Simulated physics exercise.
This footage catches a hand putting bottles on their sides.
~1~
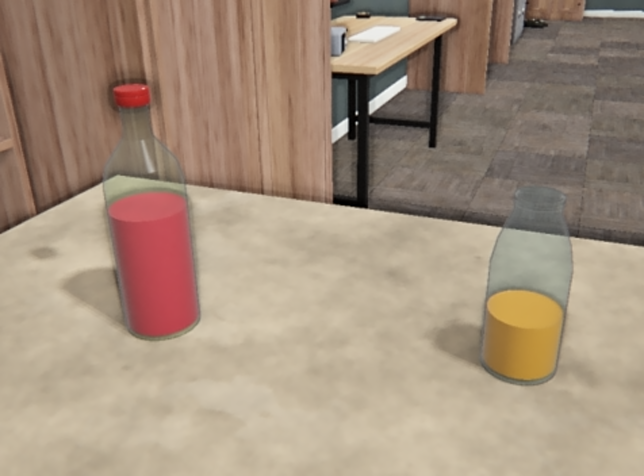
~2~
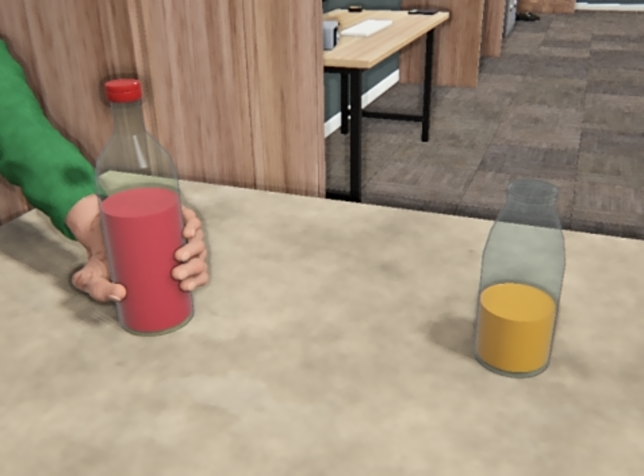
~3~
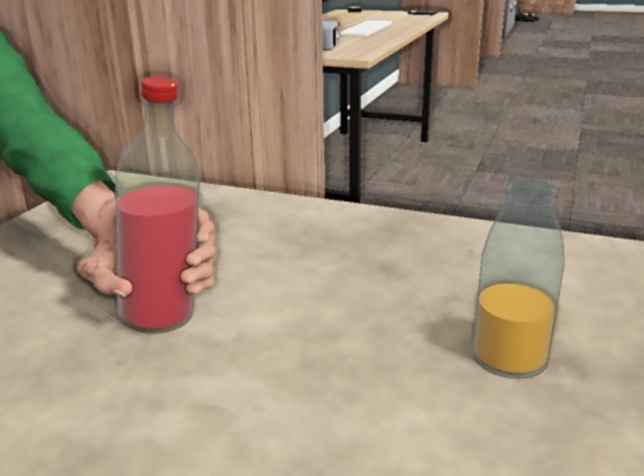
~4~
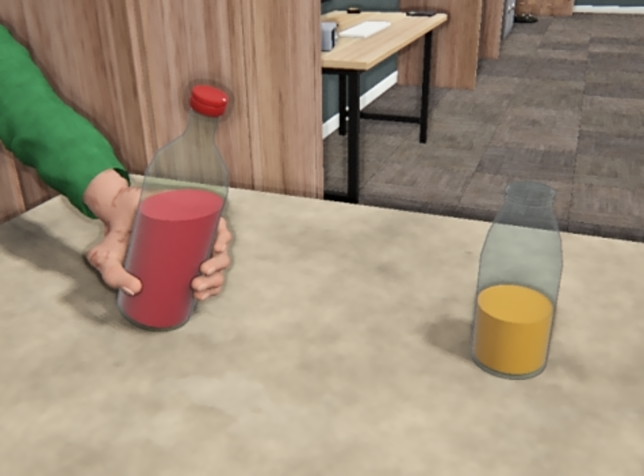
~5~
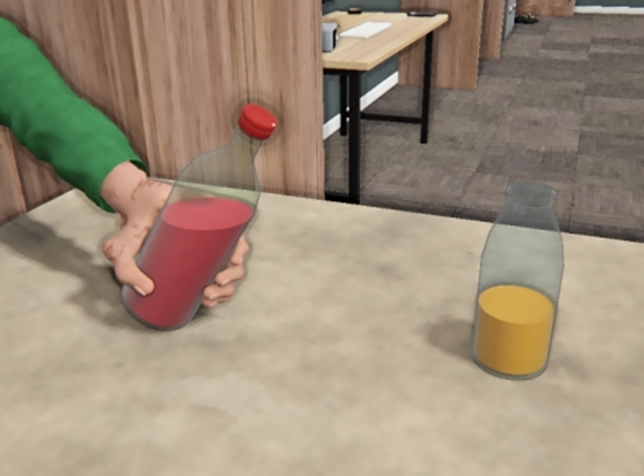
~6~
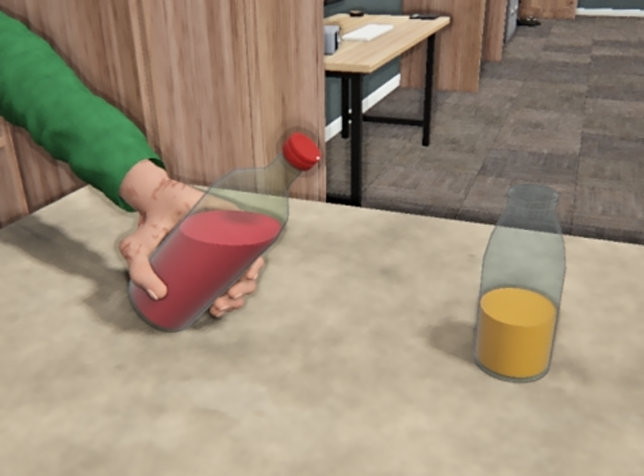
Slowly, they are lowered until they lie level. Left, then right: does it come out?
The left one stays dry and the right one runs out.
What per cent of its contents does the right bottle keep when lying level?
50 in a hundred, give or take.
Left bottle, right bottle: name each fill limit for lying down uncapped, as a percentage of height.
I'd say near 26 per cent for the first and 16 per cent for the second.
Shortly, the left bottle is nearly down; left bottle, no leak.
Then, the left bottle lies flat; left bottle, no leak.
At the finish, both lie flat; left bottle, no leak; right bottle, it leaks.
